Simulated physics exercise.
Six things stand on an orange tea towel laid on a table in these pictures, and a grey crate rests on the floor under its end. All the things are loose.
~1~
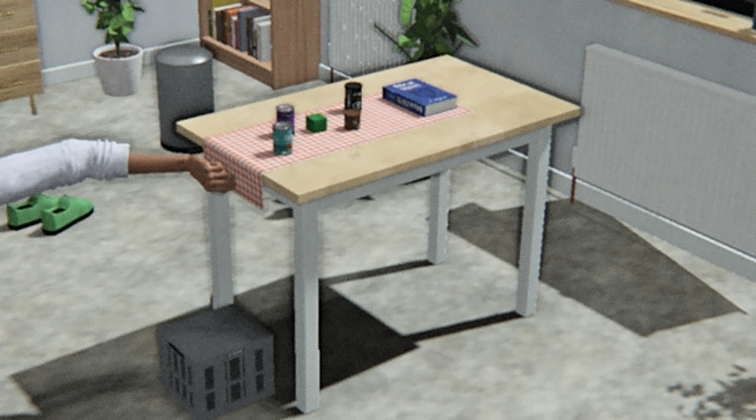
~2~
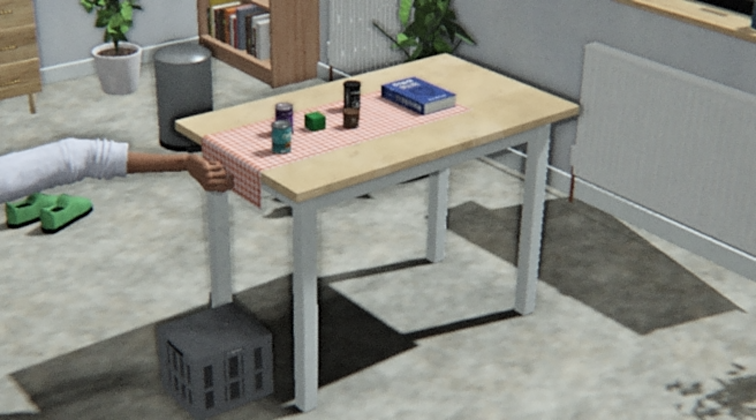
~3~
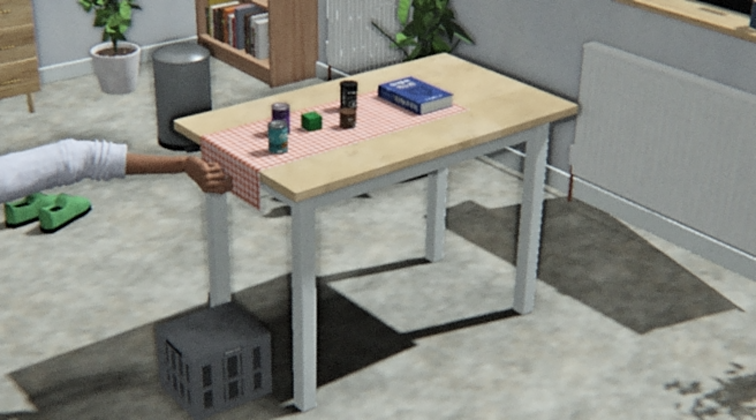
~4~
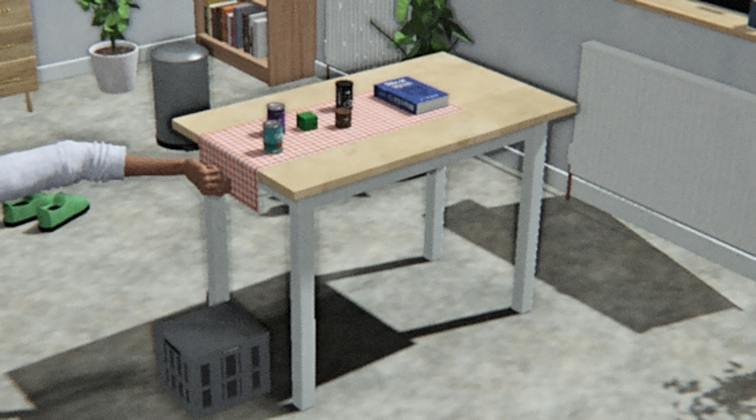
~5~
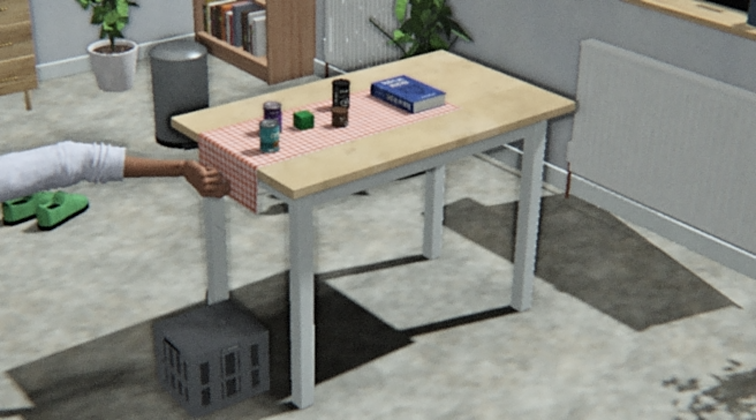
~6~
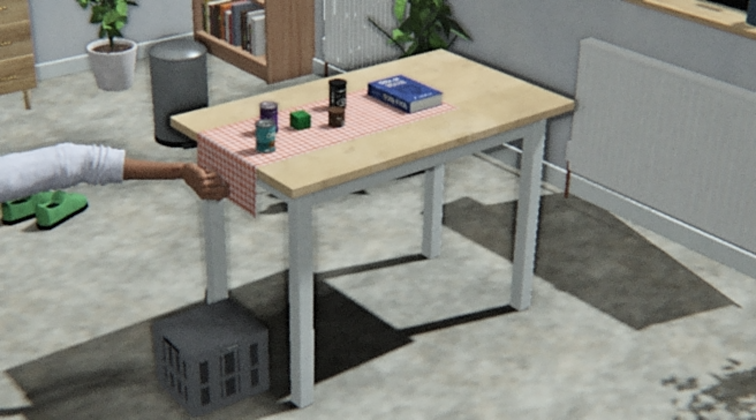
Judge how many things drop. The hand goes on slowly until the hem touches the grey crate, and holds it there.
The top is going to lose four items.
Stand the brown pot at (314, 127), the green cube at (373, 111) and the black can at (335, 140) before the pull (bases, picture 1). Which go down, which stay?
First the brown pot, which is lost, then the green cube, which is kept, and finally the black can, which is lost.
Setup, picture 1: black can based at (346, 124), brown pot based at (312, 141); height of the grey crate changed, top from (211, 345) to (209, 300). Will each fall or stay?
The black can stays aboard, and the brown pot does not stay aboard.
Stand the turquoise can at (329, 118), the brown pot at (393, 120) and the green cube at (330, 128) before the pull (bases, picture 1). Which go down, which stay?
The turquoise can is off the top, the brown pot is still on top, the green cube is off the top.
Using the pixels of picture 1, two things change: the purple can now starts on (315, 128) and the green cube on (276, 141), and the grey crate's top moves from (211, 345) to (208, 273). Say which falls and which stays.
Purple can: Safe; green cube: Lost.
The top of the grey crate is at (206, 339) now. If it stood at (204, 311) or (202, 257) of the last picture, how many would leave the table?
Over the edge: 3, then 1.
Soon after, hem near (228, 221); all still up.
After that, hem near (228, 267); turquoise can and purple can gone.
And then, hem on the crate; turquoise can, purple can, green cube and brown pot gone.
In the end, hem on the crate; turquoise can, purple can, green cube and brown pot gone. The answer is four.
